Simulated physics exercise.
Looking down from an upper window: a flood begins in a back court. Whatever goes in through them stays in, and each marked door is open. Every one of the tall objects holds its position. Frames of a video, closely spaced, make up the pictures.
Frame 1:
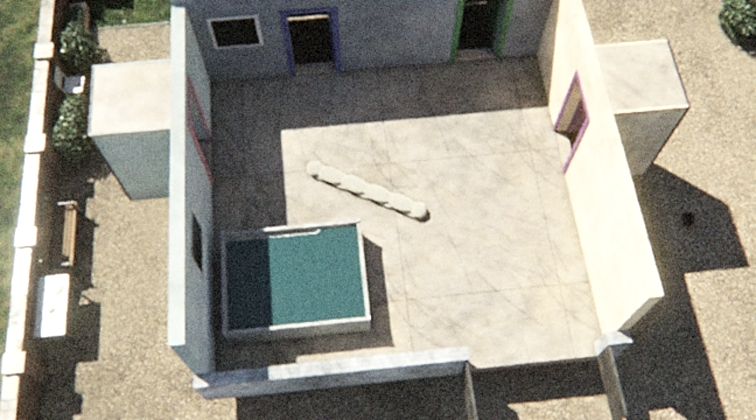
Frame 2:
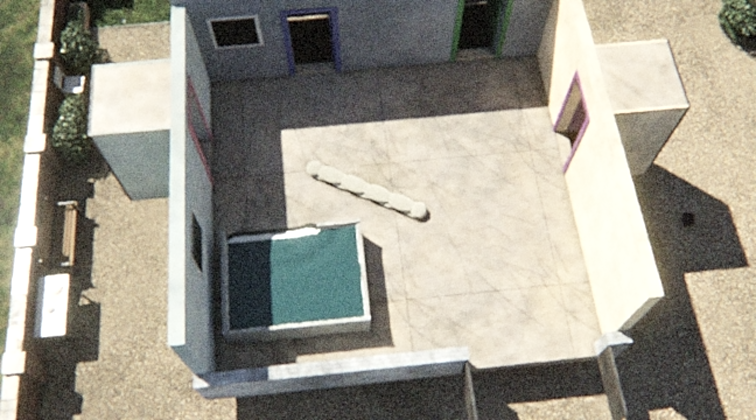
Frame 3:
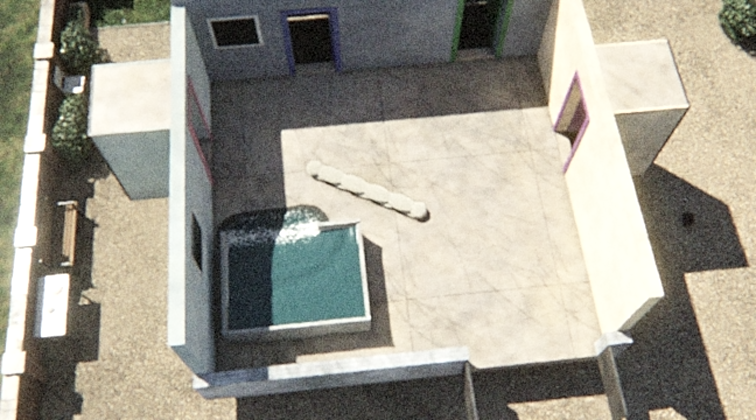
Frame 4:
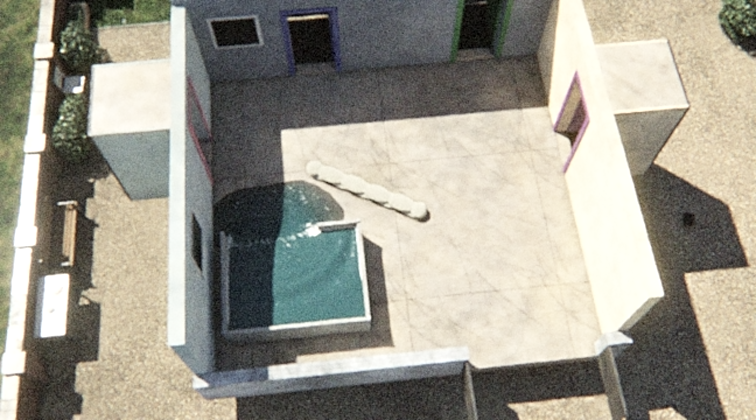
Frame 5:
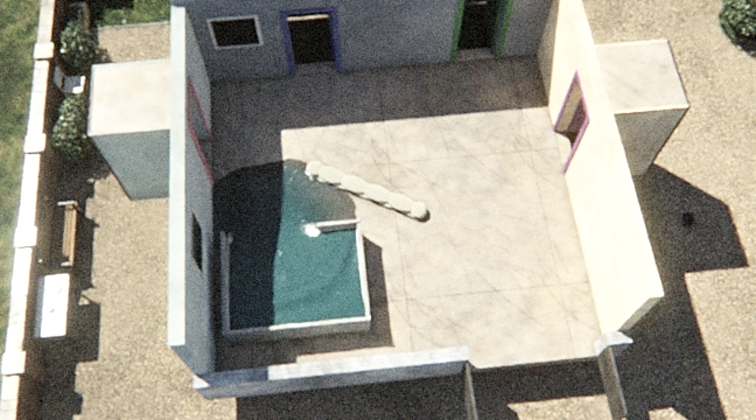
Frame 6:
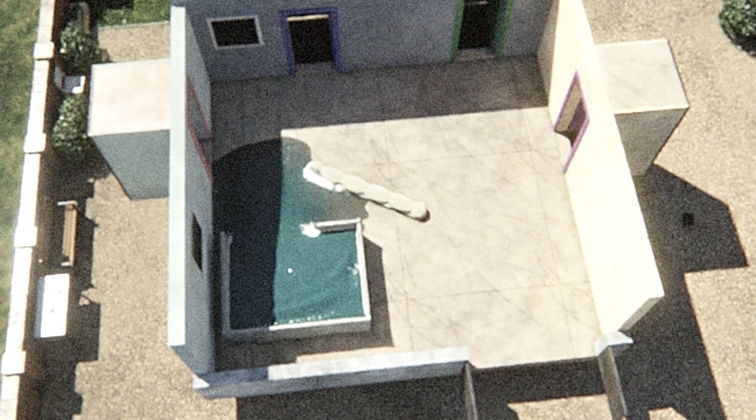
Water pouring from the far side of an open tank in a walled court, spreading across the paving to a pale, lumpy barrier.
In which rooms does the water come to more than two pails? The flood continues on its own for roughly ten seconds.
Behind the blue door, more than two pails; behind the pink door, two pails or fewer; behind the purple door, more than two pails; behind the green door, two pails or fewer.
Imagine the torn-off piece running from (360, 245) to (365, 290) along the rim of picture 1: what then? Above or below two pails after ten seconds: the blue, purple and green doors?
Blue falls short, purple exceeds the limit, green falls short.
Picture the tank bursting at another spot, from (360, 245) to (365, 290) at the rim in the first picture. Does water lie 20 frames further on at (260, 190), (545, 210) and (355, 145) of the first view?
Going in your order, I'd say still bare, then drenched, then still bare.
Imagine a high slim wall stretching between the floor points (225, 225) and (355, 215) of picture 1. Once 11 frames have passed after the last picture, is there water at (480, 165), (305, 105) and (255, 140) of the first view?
One after the other: Free of water, no water, under water.
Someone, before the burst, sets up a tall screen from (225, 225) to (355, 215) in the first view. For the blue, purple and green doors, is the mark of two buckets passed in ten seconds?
Here's how it goes: The blue one remains below, the purple one remains below, the green one remains below.
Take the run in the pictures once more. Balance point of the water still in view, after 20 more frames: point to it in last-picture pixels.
The centre of mass sits at about (285, 185).
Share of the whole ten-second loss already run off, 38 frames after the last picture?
I'd put it at 40 per cent.
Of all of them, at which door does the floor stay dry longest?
My answer: The purple door.
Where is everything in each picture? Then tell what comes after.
Still water in the open tank at (294, 276), in the first frame.
Water pours out on the open tank's far side and has run to a hidden place, in the second frame.
Water pours out on the open tank's far side and has run to (223, 229), in the third frame.
The front is at (213, 211), out from the gap on the open tank's far side, in the fourth frame.
The front is at (290, 163), out from the gap on the open tank's far side, in the fifth frame.
Water pours out on the open tank's far side and has run to (289, 140), in the sixth frame.
A moment on, water covers 20 % of the floor; the blue door not reached, the pink door wet at the sill, nothing in, the purple door not reached, the green door not reached.
Next, water covers 25 % of the floor; the blue door under two buckets in, the pink door wet at the sill, nothing in, the purple door not reached, the green door not reached.
Then, water covers 35 % of the floor; the blue door far over two buckets in, the pink door wet at the sill, nothing in, the purple door not reached, the green door not reached.
Later, water covers 75 % of the floor; the blue door far over two buckets in, the pink door wet at the sill, nothing in, the purple door under two buckets in, the green door wet at the sill, nothing in.
In the end, water covers 95 % of the floor; the blue door far over two buckets in, the pink door wet at the sill, nothing in, the purple door over two buckets in, the green door wet at the sill, nothing in.
